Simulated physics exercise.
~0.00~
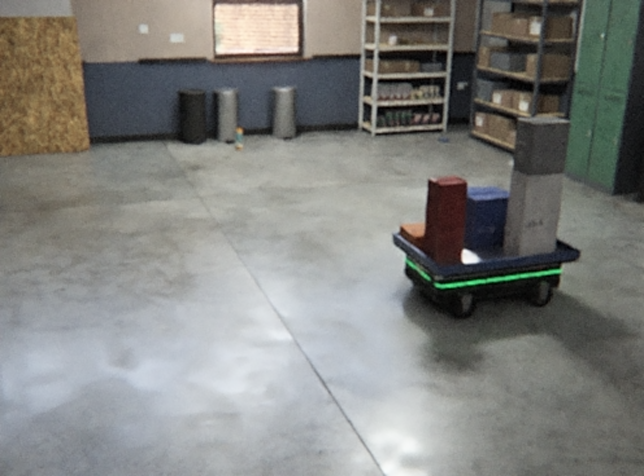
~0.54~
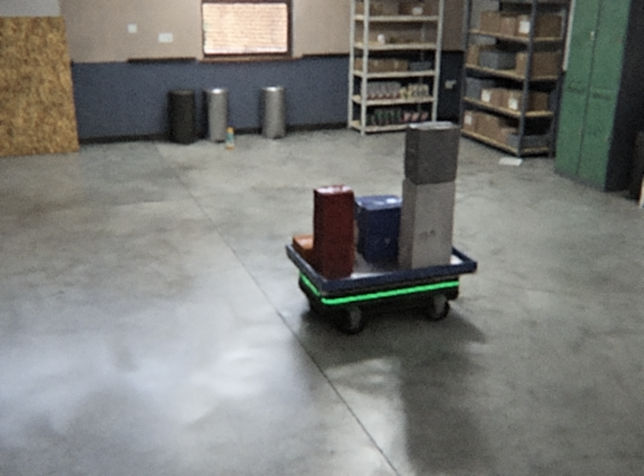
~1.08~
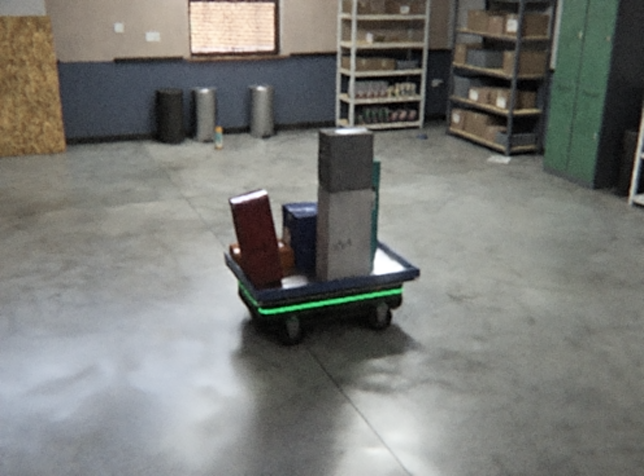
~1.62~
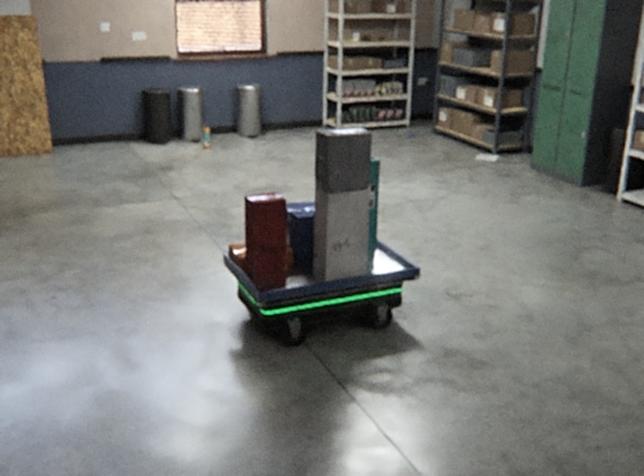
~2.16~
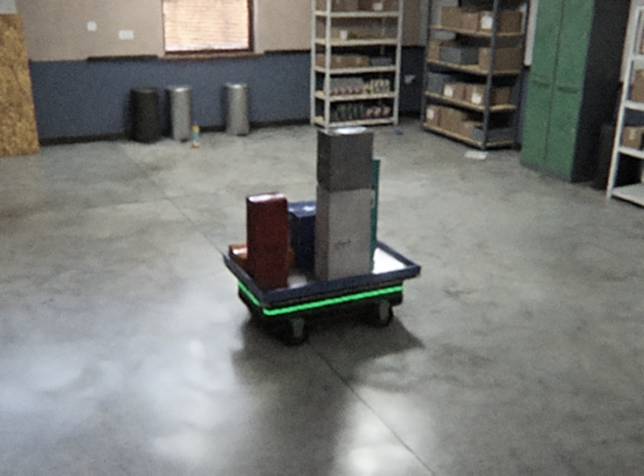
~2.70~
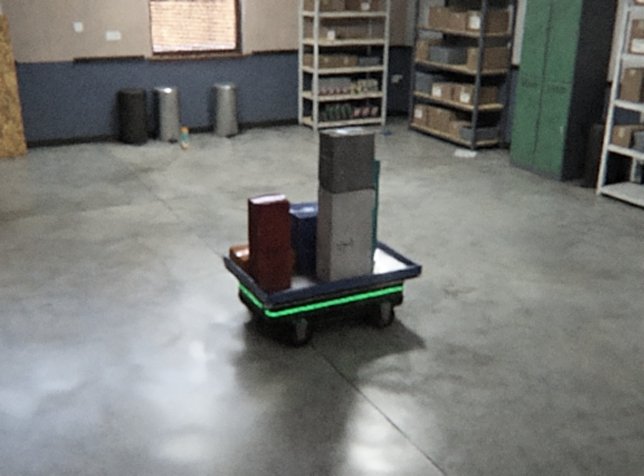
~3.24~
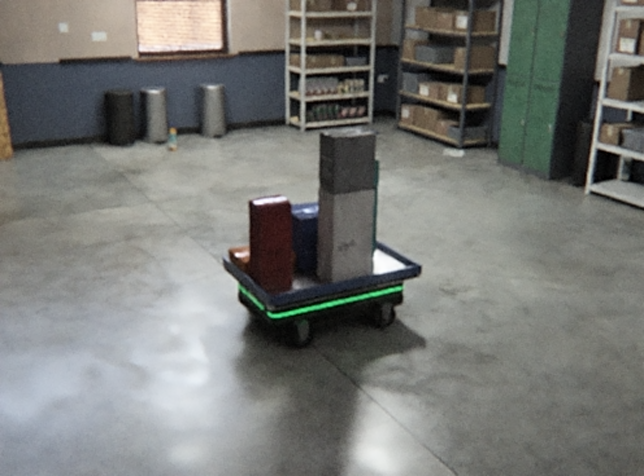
A loaded delivery robot rolls left and stops; its red box tips, then settles upright.
